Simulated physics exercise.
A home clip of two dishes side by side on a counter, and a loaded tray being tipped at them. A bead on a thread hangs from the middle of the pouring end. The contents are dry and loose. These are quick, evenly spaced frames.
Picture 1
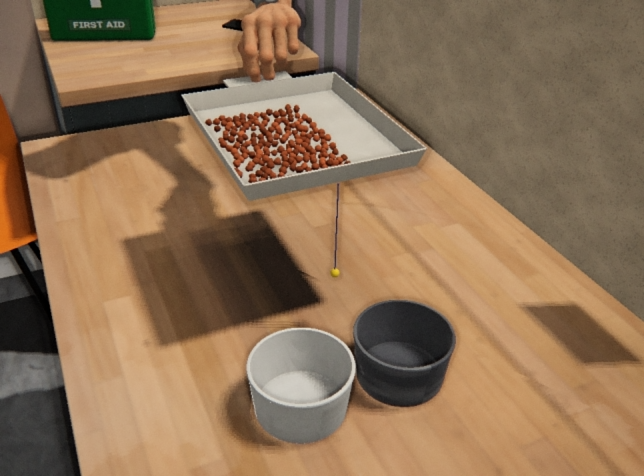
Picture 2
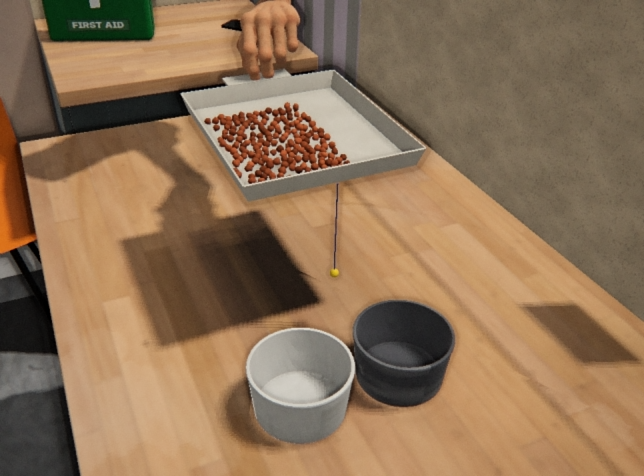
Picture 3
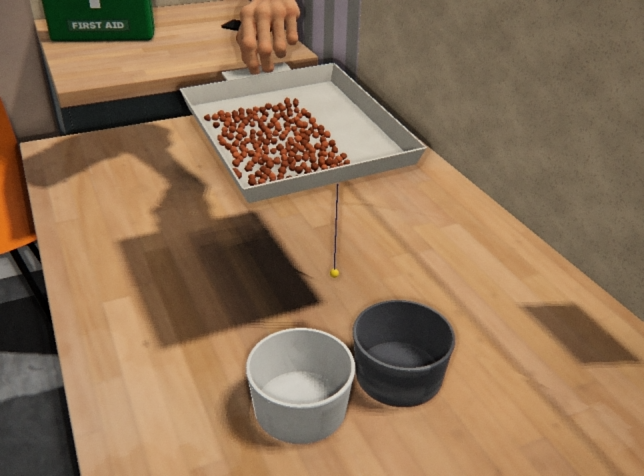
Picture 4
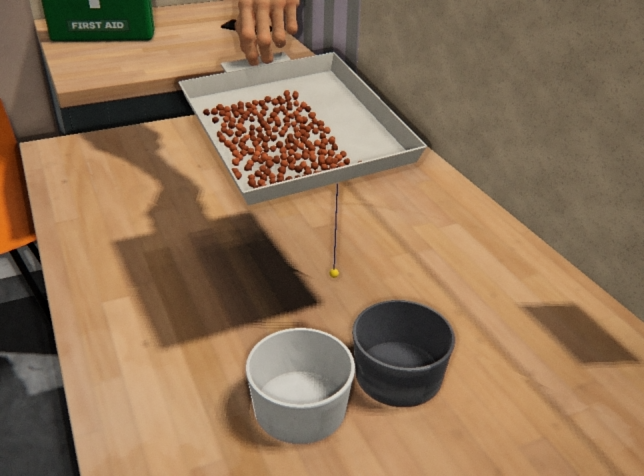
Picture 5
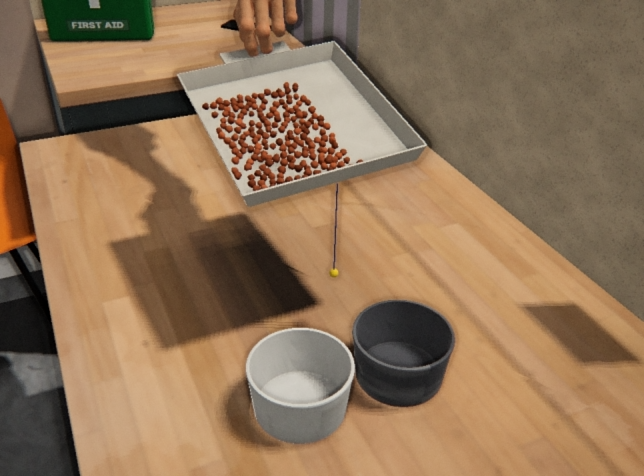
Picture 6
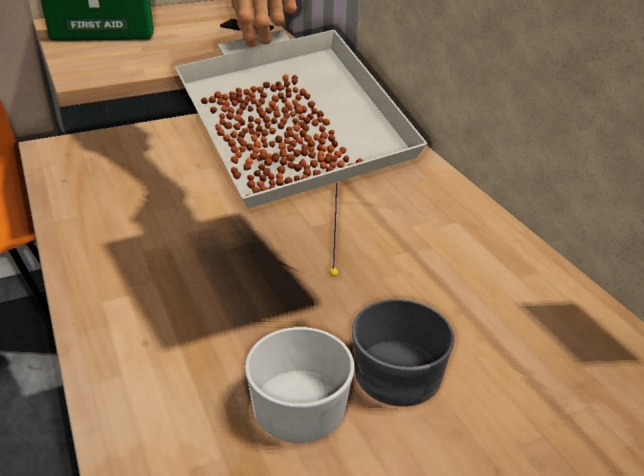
To begin with, a hand holds a pale tray of small reddish-brown pellets level above a wooden counter, behind a white dish and a dark grey one. Then the hand gradually tilts the tray slightly, its front left corner lowest, while the pellets barely shift and the yellow bead hangs nearly still.
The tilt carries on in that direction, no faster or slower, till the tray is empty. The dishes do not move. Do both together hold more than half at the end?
The two hold less than half of the load.
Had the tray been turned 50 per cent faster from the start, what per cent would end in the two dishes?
Close to 10 per cent.
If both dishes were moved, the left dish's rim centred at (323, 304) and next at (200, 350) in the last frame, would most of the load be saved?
The first try: Under half. The second: More than half.
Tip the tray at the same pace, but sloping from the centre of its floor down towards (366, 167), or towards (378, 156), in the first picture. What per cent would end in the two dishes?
In turn 20 and 0 in a hundred.
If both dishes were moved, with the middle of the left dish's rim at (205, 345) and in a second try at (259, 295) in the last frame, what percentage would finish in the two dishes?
The first gives 60 %, the second 60 %.
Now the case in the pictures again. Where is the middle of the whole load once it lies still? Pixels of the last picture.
At about (258, 365).
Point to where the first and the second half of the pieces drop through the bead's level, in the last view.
Early half (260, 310), late half (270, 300).
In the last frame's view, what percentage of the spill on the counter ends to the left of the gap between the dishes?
Close to 100 per cent.
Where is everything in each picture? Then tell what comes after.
The first picture shows corners of the pouring end at (248, 181) and (419, 147), level; middle of the load at (275, 144), clay pellets; left dish at (322, 419); right dish at (428, 383); bead on its thread at (335, 273).
The second picture shows corners of the pouring end at (247, 182) and (418, 147), level; middle of the load at (274, 143).
The third picture shows corners of the pouring end at (247, 184) and (419, 146), tipped barely, lowest at the left corner; middle of the load at (274, 141).
The fourth picture shows corners of the pouring end at (247, 187) and (419, 145), tipped a little, lowest at the left corner; middle of the load at (274, 138).
The fifth picture shows corners of the pouring end at (247, 190) and (419, 143), tipped a little, lowest at the left corner; middle of the load at (274, 134).
The sixth picture shows corners of the pouring end at (247, 192) and (419, 142), tipped a little, lowest at the left corner; middle of the load at (273, 131); left dish at (321, 419); right dish at (426, 382).
Soon, tray tipped steeply; all on the tray.
A while on, tray tipped right over; nearly all on the tray; a stray few outside both; a small part in the air.
Towards the end, tray tipped past a quarter turn; a small part in the left dish; nearly all outside both.
Finally, tray tipped past a quarter turn; a small part in the left dish; none in the right dish; nearly all outside both.
